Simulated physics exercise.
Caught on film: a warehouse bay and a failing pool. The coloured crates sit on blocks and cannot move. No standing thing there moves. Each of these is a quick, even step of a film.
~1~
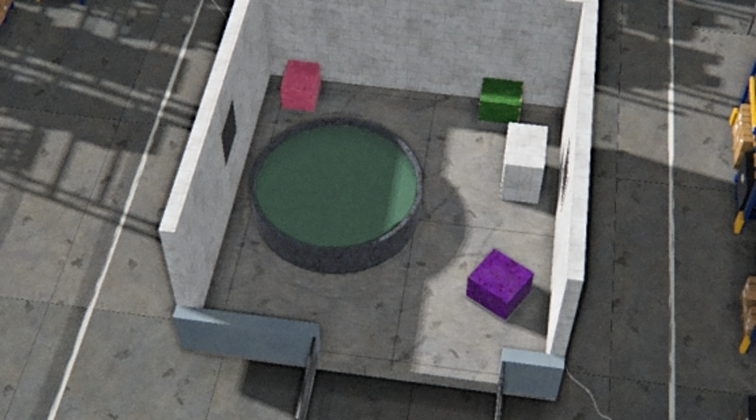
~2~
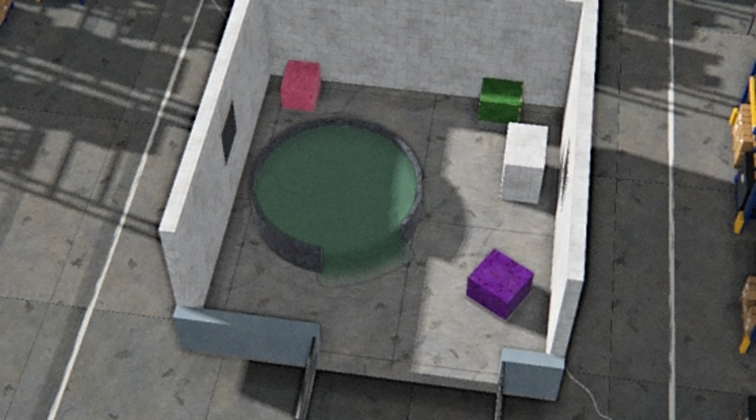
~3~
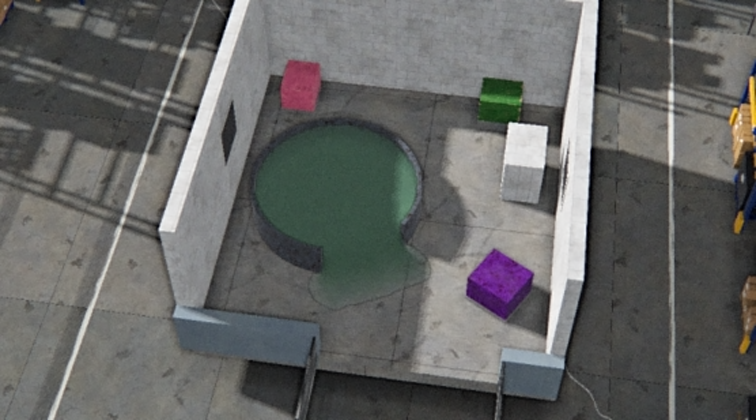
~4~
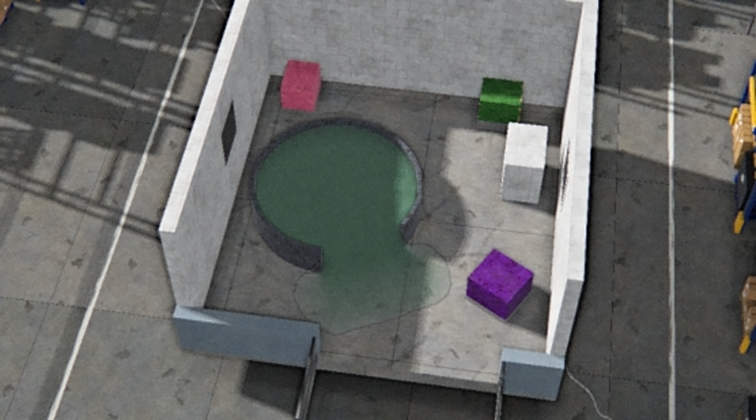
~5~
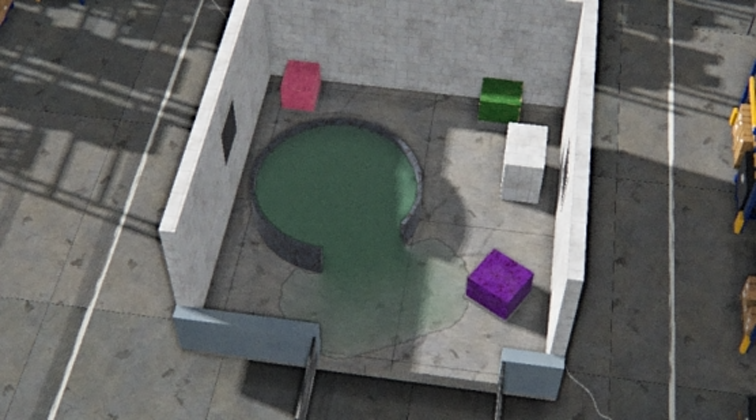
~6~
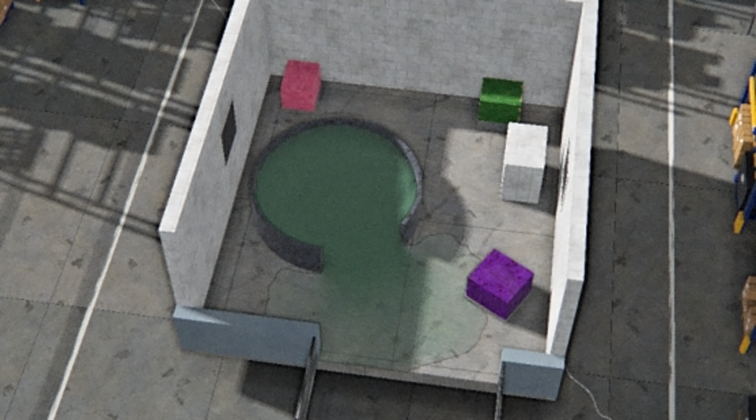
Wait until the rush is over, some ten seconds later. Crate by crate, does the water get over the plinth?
The purple crate will meet the water, the pink crate will avoid the water, the green crate will avoid the water.
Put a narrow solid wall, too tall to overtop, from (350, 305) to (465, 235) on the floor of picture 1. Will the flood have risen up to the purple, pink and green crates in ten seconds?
Purple is left untouched; pink is flooded; green is left untouched.
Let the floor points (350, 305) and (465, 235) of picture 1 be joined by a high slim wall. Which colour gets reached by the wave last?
Looks like the crate marked purple.
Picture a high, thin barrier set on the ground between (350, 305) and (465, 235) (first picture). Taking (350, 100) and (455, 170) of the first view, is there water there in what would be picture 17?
In order, I'd call them bare and inundated.
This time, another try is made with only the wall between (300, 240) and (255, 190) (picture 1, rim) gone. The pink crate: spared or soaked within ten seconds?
Looking at it, the pink crate gets overtopped.
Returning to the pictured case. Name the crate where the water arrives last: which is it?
The pink-painted one.
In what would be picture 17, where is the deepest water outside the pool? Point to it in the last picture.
Somewhere close to (537, 376).
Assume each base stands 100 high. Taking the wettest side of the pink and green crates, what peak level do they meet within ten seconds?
Roughly 60 percent, then 30 percent.
A moment on, water covers 30 % of the floor; the purple crate water round its plinth, the pink crate not reached, the green crate not reached.
Next, water covers 35 % of the floor; the purple crate water round its plinth, the pink crate not reached, the green crate not reached.
Then, water covers 45 % of the floor; the purple crate water round its plinth, the pink crate not reached, the green crate not reached.
Later, water covers 70 % of the floor; the purple crate water round its plinth, the pink crate not reached, the green crate water round its plinth.
In the end, water covers 95 % of the floor; the purple crate was topped, the pink crate stayed above the water, the green crate stayed above the water.
